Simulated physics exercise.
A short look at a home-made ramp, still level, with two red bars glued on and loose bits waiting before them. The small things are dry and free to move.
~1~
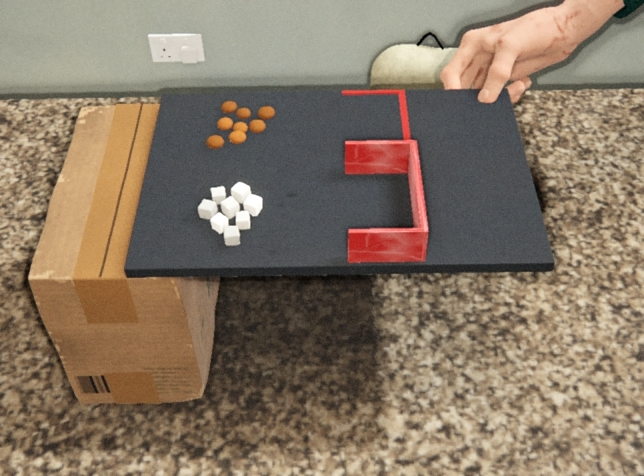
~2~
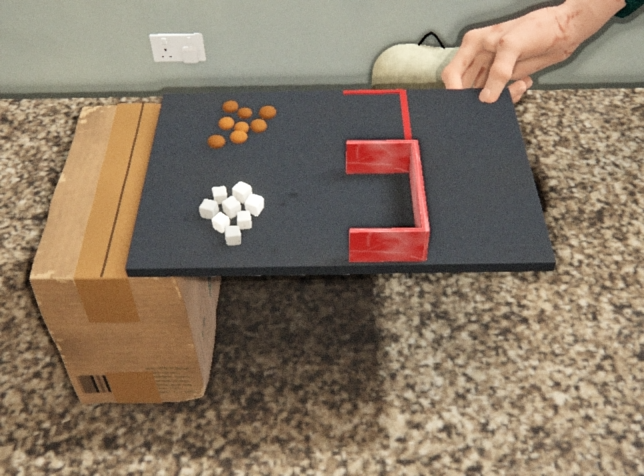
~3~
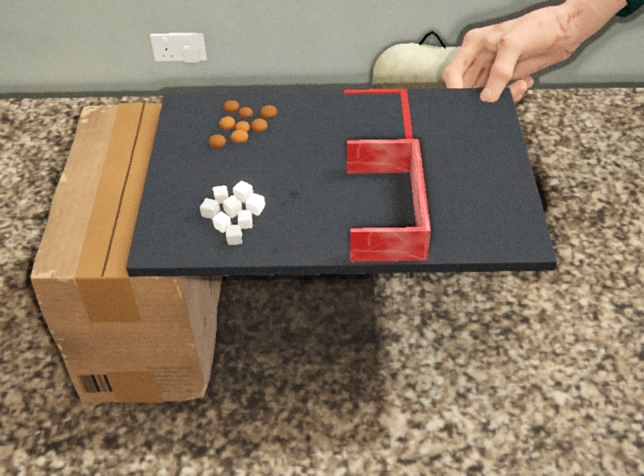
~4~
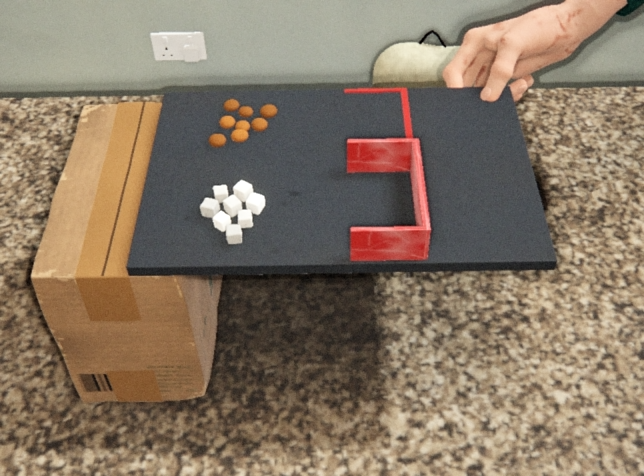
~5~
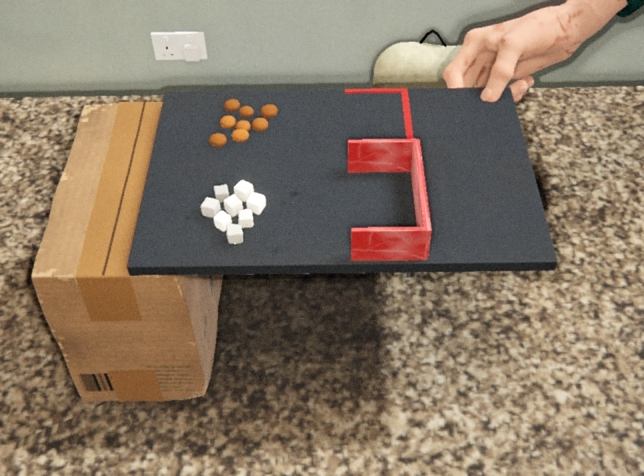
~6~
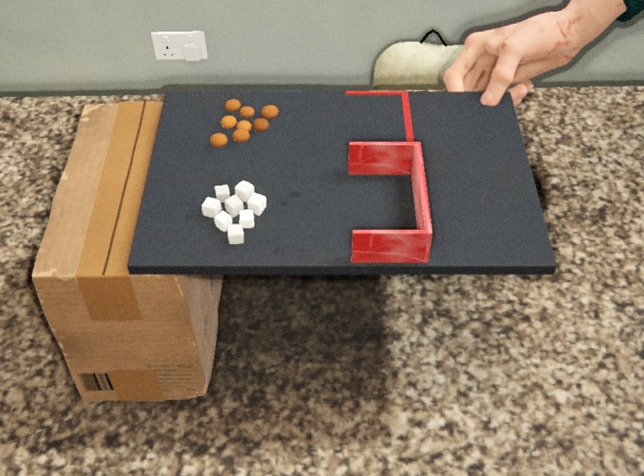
In the video, a hand holds the right end of a dark board resting on a cardboard box, with small brown pieces, white cubes and red bars on top; the held end dips very slightly, while the pieces stay put.
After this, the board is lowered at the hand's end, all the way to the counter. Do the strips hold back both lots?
Here the nearer batch piles up behind the barrier, and the farther batch jumps the barrier.
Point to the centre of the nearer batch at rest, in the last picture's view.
Near (367, 296).
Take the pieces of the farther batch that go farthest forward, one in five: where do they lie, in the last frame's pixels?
Close to (505, 224).
Then, 0.41 s past the last view, board sloping at 12°; nearer batch where it was; farther batch where it was.
Then, 0.94 s past the last view, board sloping at 27°; nearer batch where it was; farther batch where it was.
Then, 1.50 s past the last view, board sloping at 39°; nearer batch has reached its bar; farther batch all past its bar.
Finally, board resting at 40°; nearer batch gathered behind its bar; farther batch all past its bar.
